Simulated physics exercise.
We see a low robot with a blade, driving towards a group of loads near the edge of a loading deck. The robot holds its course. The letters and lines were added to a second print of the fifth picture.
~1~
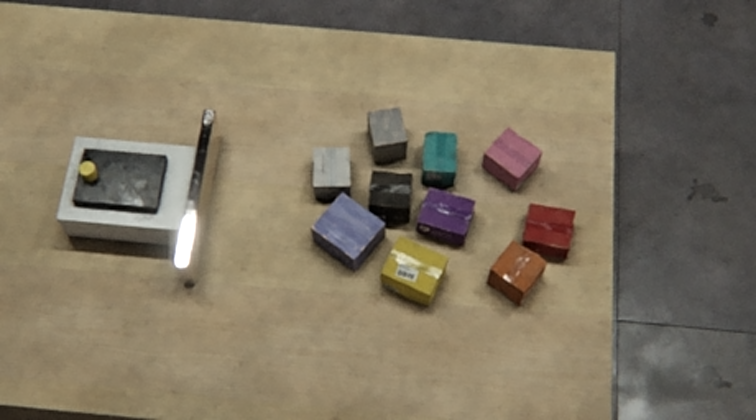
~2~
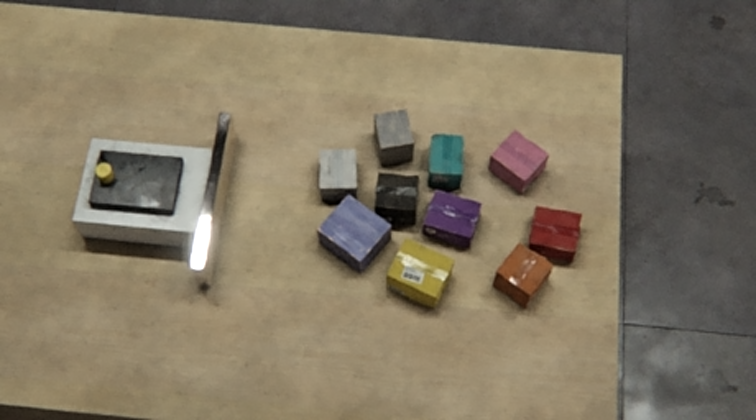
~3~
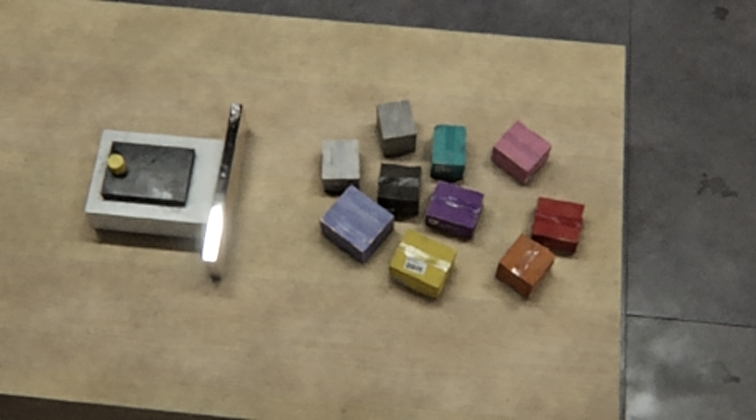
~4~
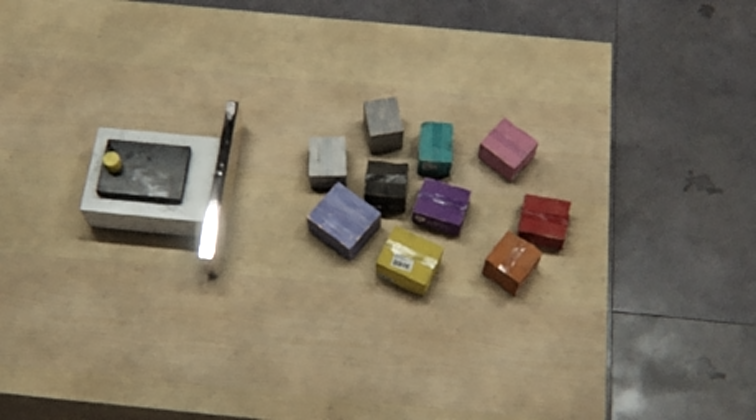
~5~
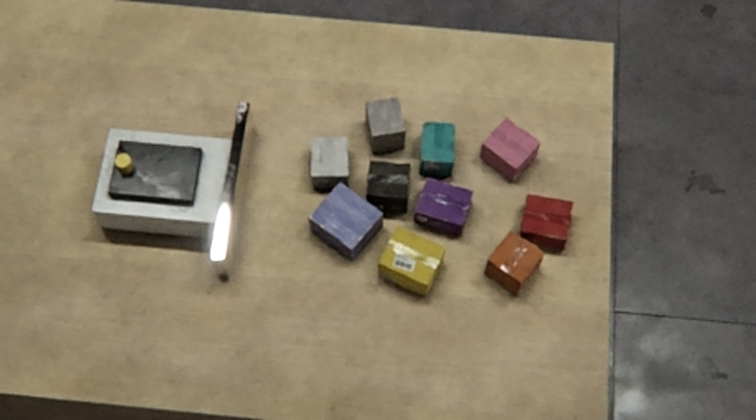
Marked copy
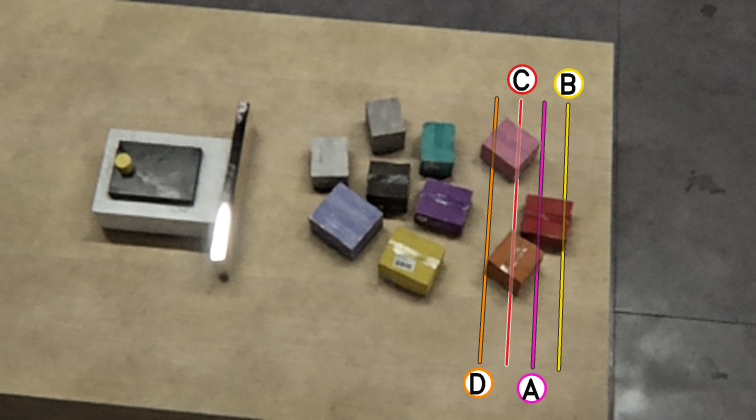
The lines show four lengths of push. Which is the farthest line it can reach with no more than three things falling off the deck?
The farthest such stop is A.
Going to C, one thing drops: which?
The red box goes over.
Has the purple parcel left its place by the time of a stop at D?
Yes.
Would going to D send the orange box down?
By then, no.
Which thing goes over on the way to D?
The red box.
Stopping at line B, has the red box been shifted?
Yes.
On the marked copy, A at (539, 228); B at (564, 230); C at (514, 226); D at (489, 223).
Taking A. A third of the way, robot (272, 182); turquoise box (443, 149); purple parcel (452, 209).
Two thirds of the way, robot (384, 192); red box (606, 239); purple parcel (558, 225).
When it is over, robot (470, 200); red box over the edge; purple parcel over the edge; two fallen.
As for the rest, B drops five; C is within the limit but short; D is within the limit but short.
